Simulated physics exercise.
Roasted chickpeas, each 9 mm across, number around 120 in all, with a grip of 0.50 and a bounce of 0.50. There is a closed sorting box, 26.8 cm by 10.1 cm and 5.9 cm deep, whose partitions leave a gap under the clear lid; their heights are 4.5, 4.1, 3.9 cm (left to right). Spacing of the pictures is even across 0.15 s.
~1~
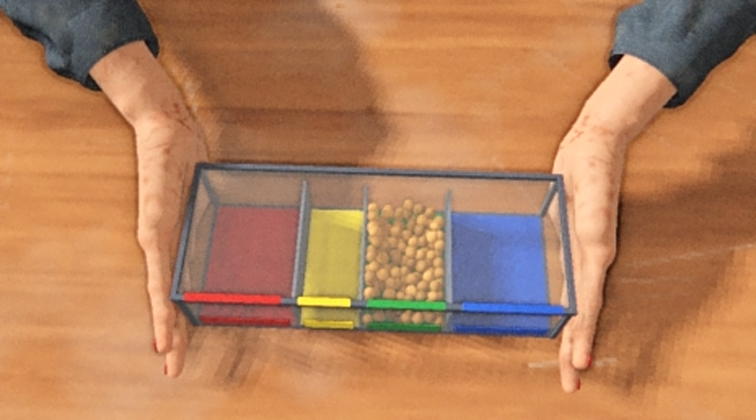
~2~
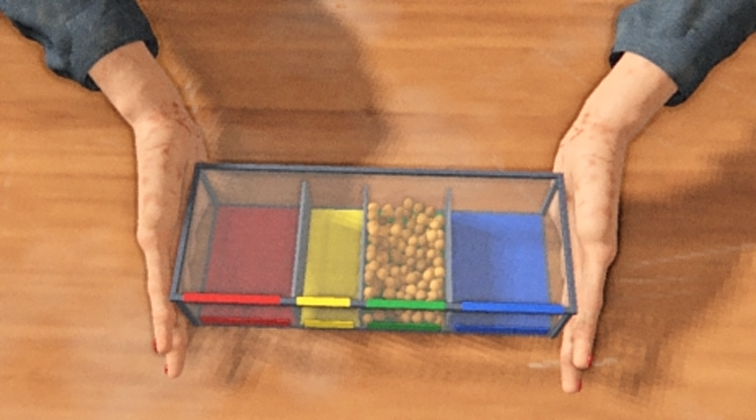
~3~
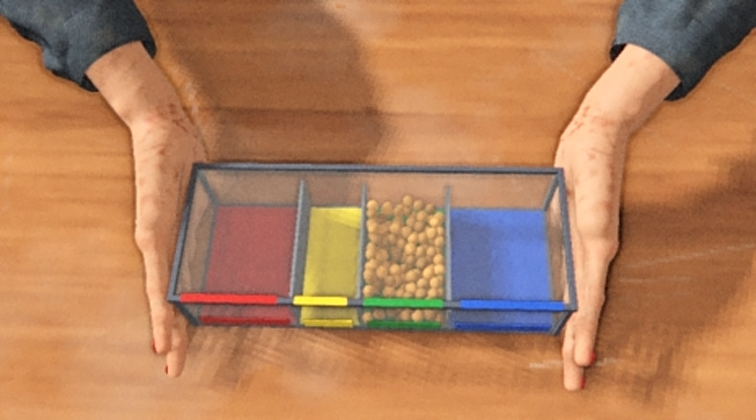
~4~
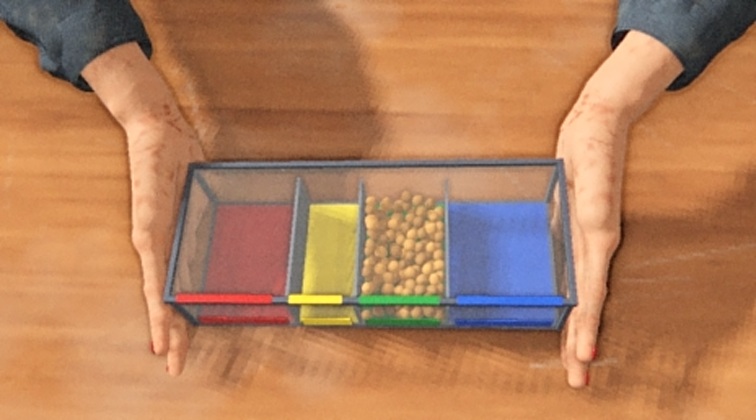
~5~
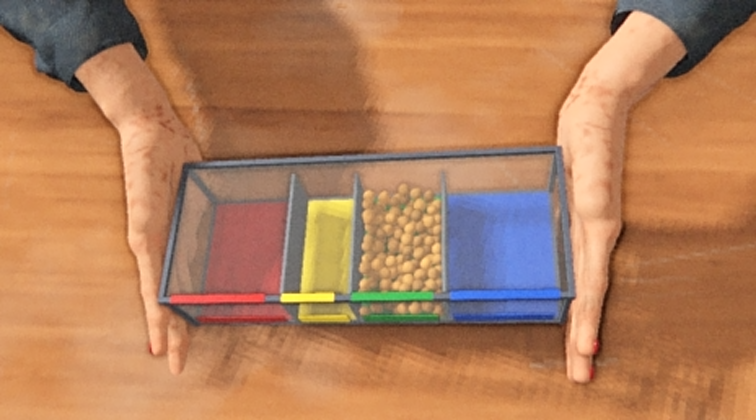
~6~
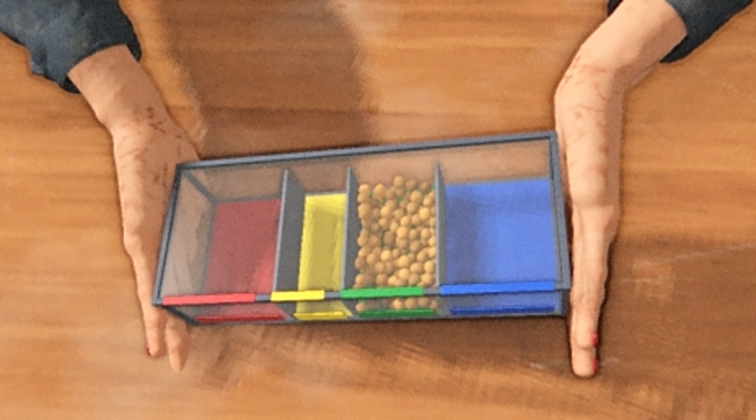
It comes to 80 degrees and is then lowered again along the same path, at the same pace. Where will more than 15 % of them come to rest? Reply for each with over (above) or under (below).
Red compartment - under, blue compartment - under, green compartment - over, yellow compartment - over.
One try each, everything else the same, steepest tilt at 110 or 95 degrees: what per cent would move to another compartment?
First try: Around 40 %; second try: Around 40 %.
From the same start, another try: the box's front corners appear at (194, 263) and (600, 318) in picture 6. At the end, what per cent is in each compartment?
In the end red holds 0 %, blue holds 30 %, green holds 70 % and yellow holds 0 %.
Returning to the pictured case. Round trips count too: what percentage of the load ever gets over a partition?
That share comes to about 25 per cent.
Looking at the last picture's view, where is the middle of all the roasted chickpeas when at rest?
Approximately (379, 285) in the last view.
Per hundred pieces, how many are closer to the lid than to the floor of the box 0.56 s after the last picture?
Around 20 %.
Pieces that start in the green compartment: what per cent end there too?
70 %.
Then, 0.56 s after the last picture, tilt 80 degrees; green 100 %.
Then, 0.93 s after the last picture, tilt 35 degrees; red 5 %, green 75 %, yellow 20 %.
Then, 1.39 s after the last picture, tilt 0 degrees; red 5 %, green 75 %, yellow 20 %.
In the end, red 5 %, blue 0 %, green 75 %, yellow 20 %.
